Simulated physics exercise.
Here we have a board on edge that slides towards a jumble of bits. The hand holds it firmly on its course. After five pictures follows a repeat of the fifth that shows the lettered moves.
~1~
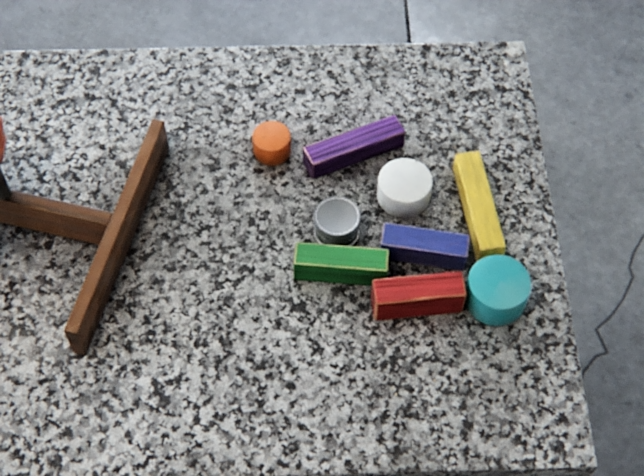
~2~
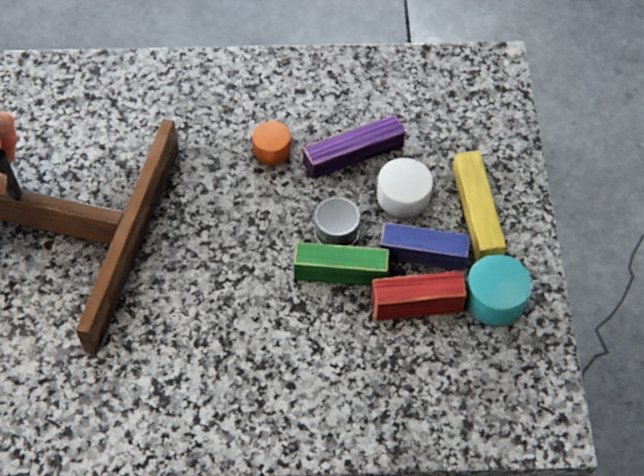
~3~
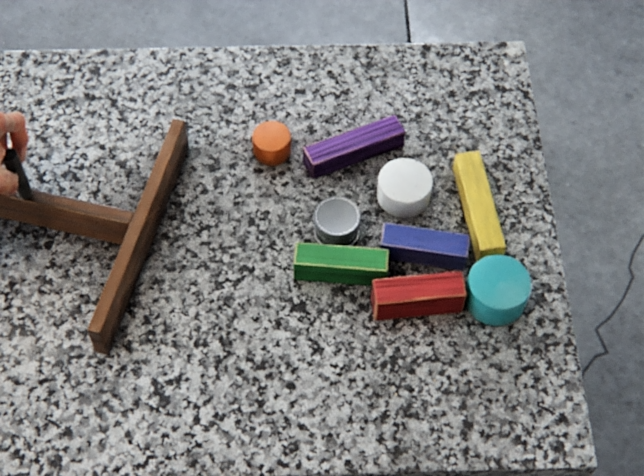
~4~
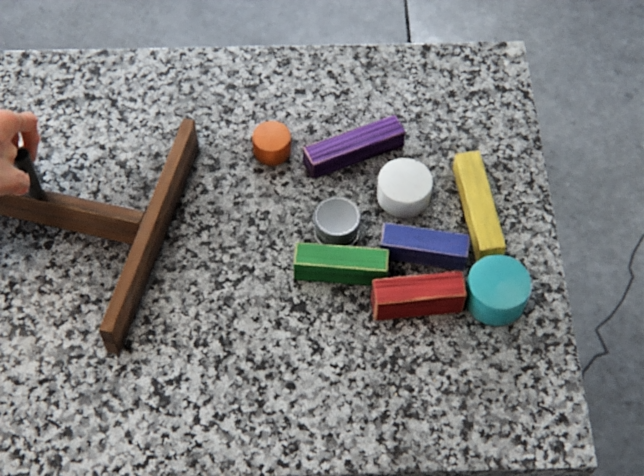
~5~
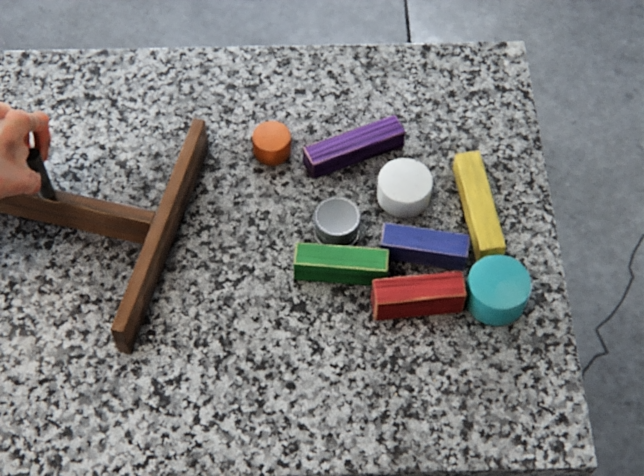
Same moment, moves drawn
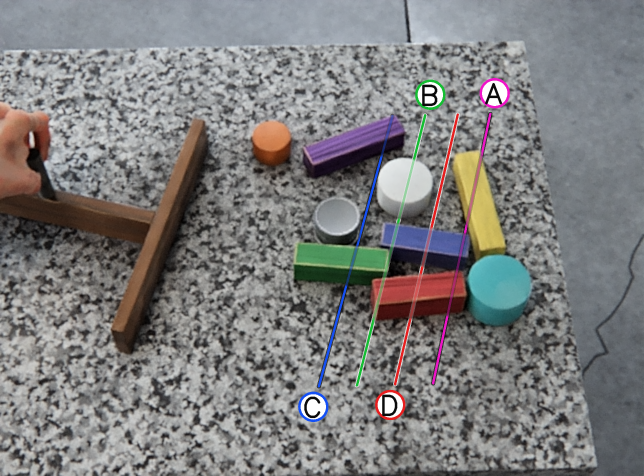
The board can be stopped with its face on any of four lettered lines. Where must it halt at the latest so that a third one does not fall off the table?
Up to line A.
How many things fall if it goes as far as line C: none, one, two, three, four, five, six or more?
In all, none.
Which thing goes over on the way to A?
It is the yellow bar.
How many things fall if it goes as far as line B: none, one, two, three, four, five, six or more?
The count is none.
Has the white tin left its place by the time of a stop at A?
Yes.
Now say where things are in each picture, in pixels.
The first picture shows grey tin (337, 224); yellow bar (478, 207); red stick (418, 296).
The second picture shows board (127, 219); blue bar (424, 247).
The third picture shows board (138, 219); purple stick (354, 147).
The fourth picture shows board (150, 219); turquoise tin (497, 290).
The fifth picture shows board (161, 218); grey tin (337, 224); yellow bar (478, 207); red stick (418, 296).
On the marked copy, A at (464, 238); B at (394, 240); C at (359, 241); D at (429, 239).
Following A. Soon after the start, board (270, 216); orange tin (324, 154); purple stick (366, 156).
Later, board (381, 213); yellow bar (514, 209); turquoise tin (501, 293).
In the end, board (463, 211); yellow bar over the edge; turquoise tin (575, 322); one fallen.
As for the rest, B is within the limit but short; C is within the limit but short; D is within the limit but short.
